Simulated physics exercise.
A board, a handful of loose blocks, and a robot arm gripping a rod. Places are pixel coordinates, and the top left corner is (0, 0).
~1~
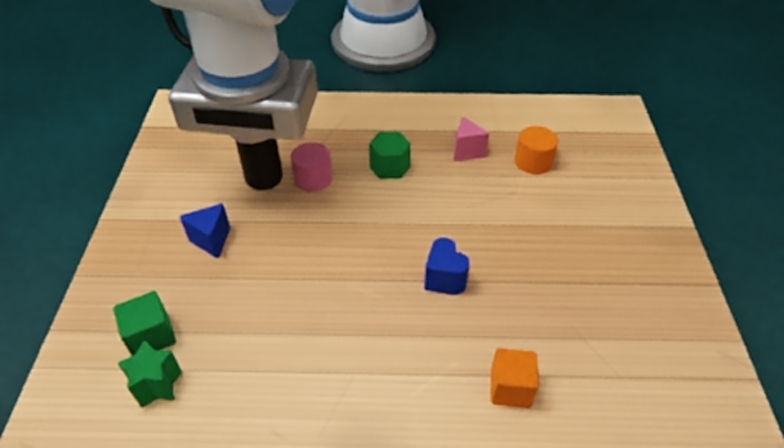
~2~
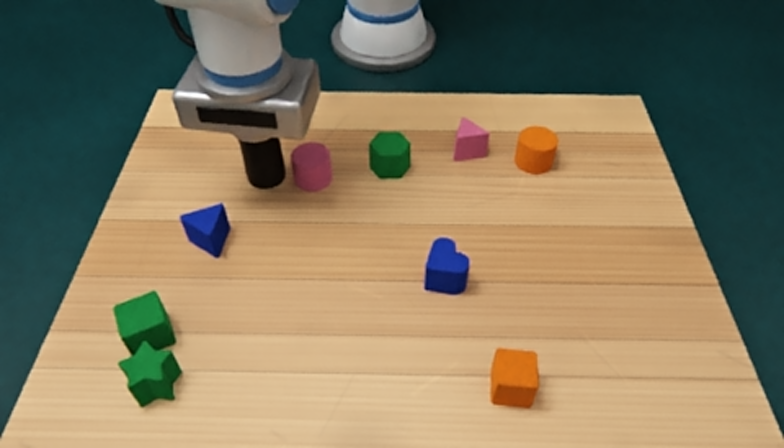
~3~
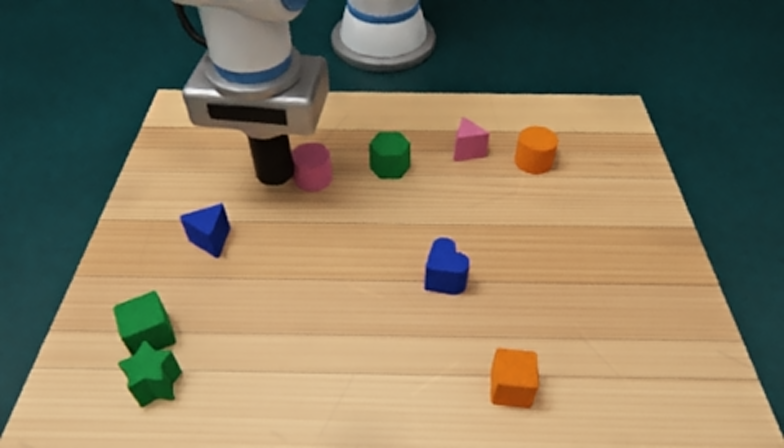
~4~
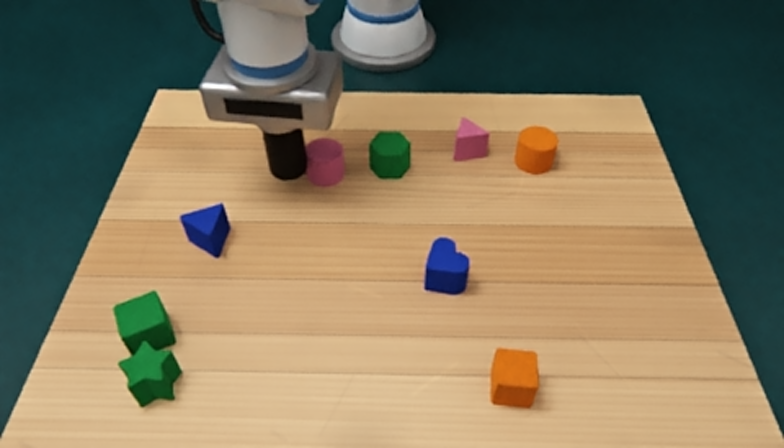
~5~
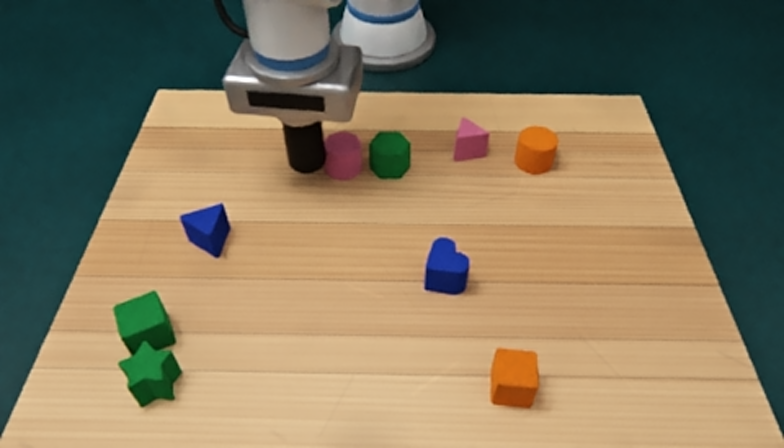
A robot arm holding a black rod moved slowly right across a wooden board of colored blocks, met the pink round block, and pushed it a short way right, close to the green six-sided block.
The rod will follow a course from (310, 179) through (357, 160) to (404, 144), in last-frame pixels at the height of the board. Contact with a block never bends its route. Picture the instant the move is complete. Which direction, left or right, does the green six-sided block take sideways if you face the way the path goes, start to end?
Pushed right.
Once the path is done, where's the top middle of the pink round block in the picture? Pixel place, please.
I think it will end close to (426, 103).
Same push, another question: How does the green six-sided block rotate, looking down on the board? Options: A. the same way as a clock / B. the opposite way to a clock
It's A.
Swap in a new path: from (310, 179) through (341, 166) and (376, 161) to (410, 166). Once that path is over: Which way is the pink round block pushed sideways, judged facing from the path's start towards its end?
Its sideways move is to the left.
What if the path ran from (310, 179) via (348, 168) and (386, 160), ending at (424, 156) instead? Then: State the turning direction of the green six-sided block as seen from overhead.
Seen from above, its turn is clockwise.
On the path given first. One third of the way, rod at (341, 149); pink round block at (373, 129); green six-sided block at (410, 139), turned 35° clockwise.
Two thirds of the way, rod at (373, 138); pink round block at (400, 115); green six-sided block at (420, 136), turned 75° clockwise.
At the end, rod at (404, 128); pink round block at (426, 103); green six-sided block at (434, 137), turned 100° clockwise; pink triangle in place.
